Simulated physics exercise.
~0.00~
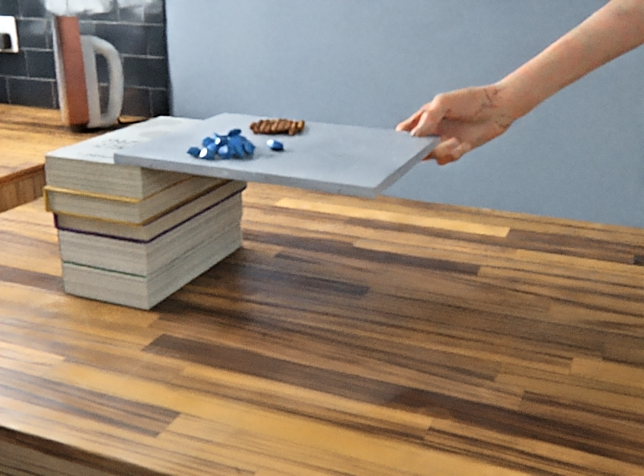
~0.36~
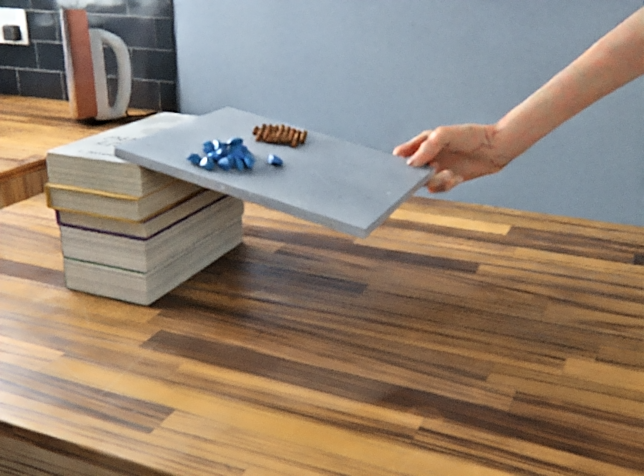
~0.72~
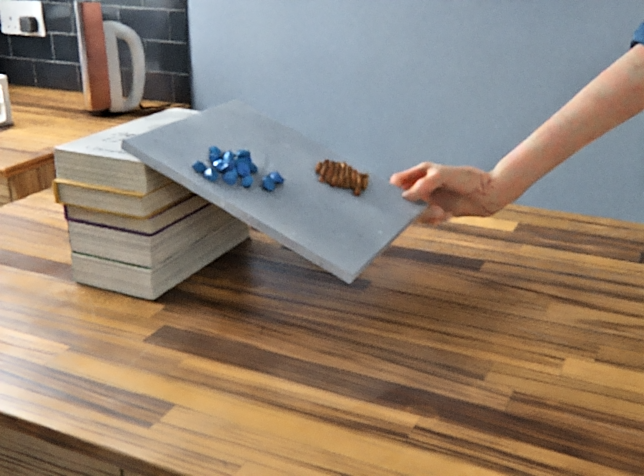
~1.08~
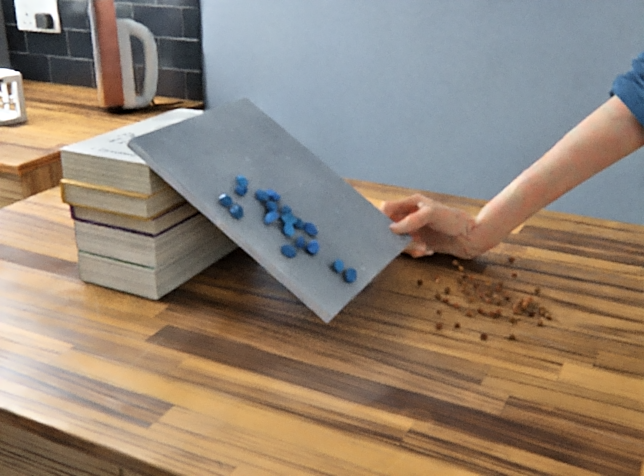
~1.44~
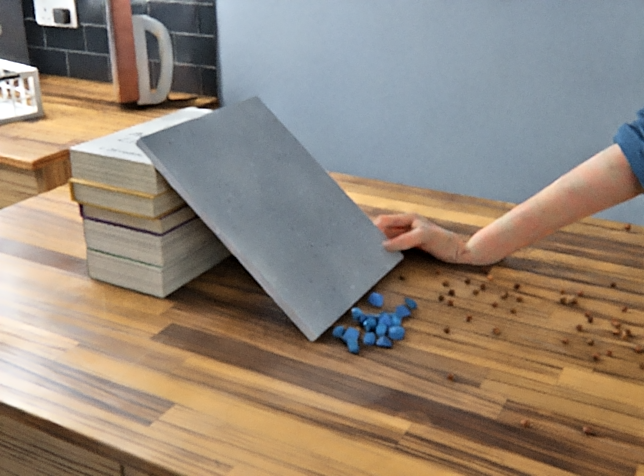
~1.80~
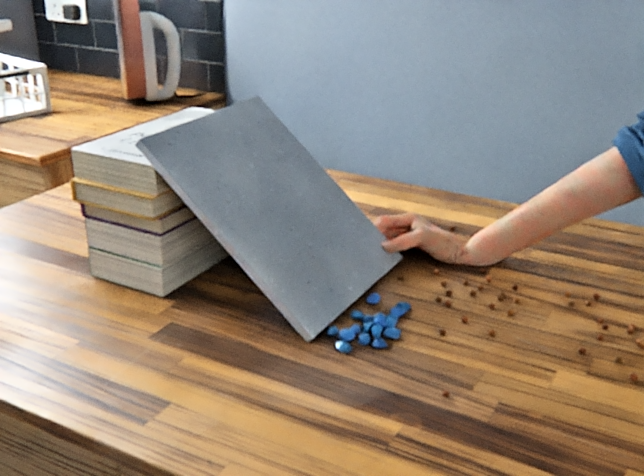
On a wooden counter, a hand lowers a board, and brown bits scatter beyond blue pieces.
